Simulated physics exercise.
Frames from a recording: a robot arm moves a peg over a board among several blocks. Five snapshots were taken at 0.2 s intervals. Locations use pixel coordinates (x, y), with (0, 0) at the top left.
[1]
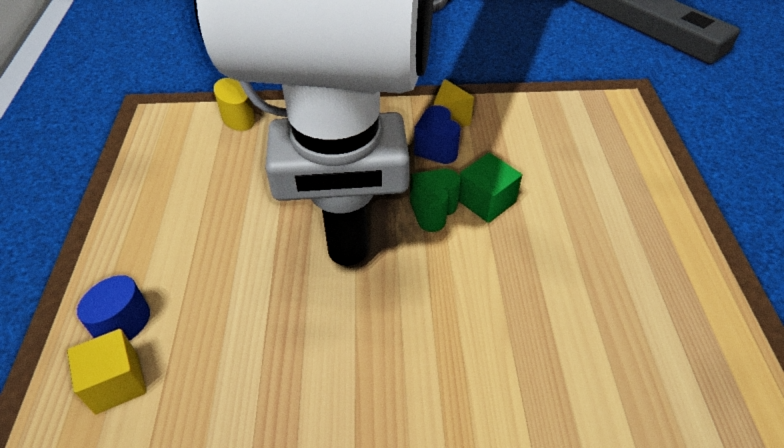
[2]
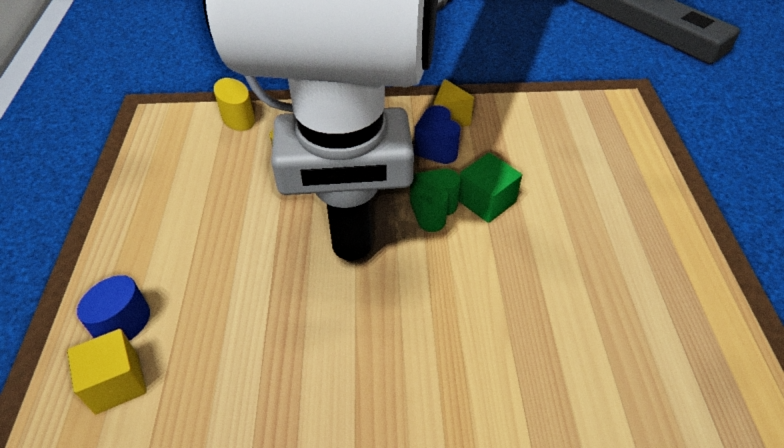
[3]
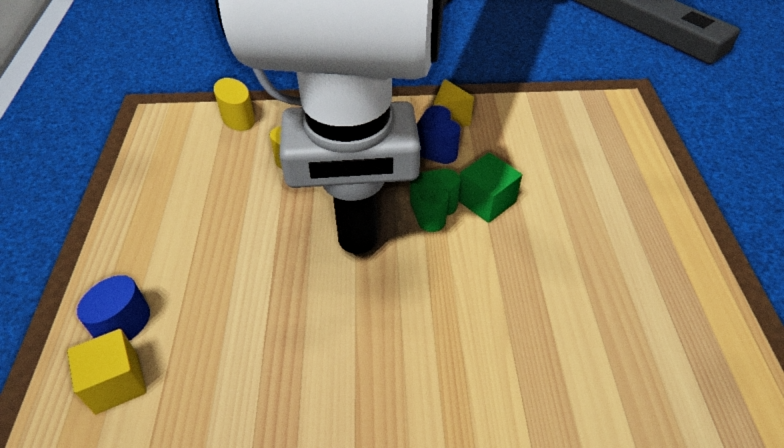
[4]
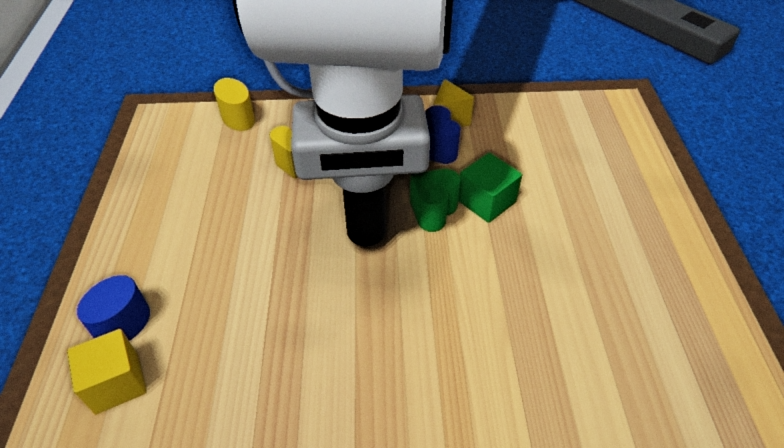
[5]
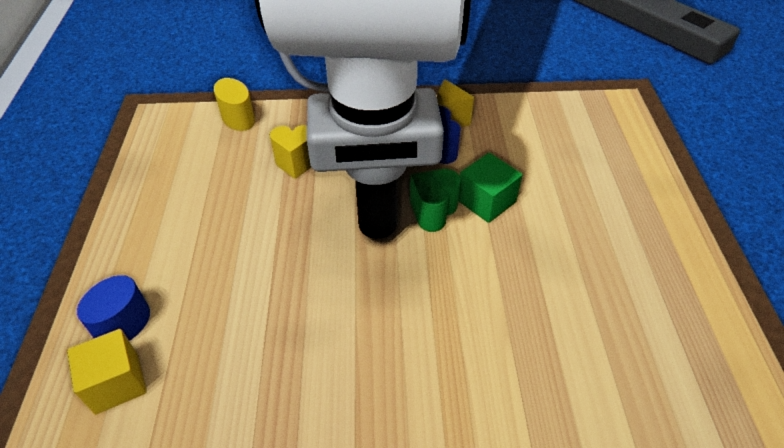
A white and gray robot arm slid its black peg a short way right and slightly back over the wooden board, drawing close to the green heart, while the colored blocks all stayed still.
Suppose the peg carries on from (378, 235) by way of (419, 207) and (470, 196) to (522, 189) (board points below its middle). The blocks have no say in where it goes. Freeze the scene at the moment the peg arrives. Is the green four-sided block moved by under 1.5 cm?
I expect not.
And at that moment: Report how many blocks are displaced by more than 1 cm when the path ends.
I'd say two blocks get shifted by more than about 1 cm.
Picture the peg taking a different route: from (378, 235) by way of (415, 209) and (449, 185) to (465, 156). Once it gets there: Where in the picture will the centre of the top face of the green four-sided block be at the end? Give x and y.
Its top face will be centred at roughly (531, 163).
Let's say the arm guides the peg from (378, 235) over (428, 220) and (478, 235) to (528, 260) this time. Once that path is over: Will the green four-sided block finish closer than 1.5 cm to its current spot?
In short: No.
What follows on the original path. One third of the way, peg (421, 195); green heart (458, 170); green four-sided block (507, 169), turned 35° clockwise.
Two thirds of the way, peg (472, 185); green heart (507, 157); green four-sided block (550, 162), turned 65° clockwise.
At the end, peg (524, 178); green heart (560, 150); blue heart in place; green four-sided block (602, 159), turned 70° clockwise.
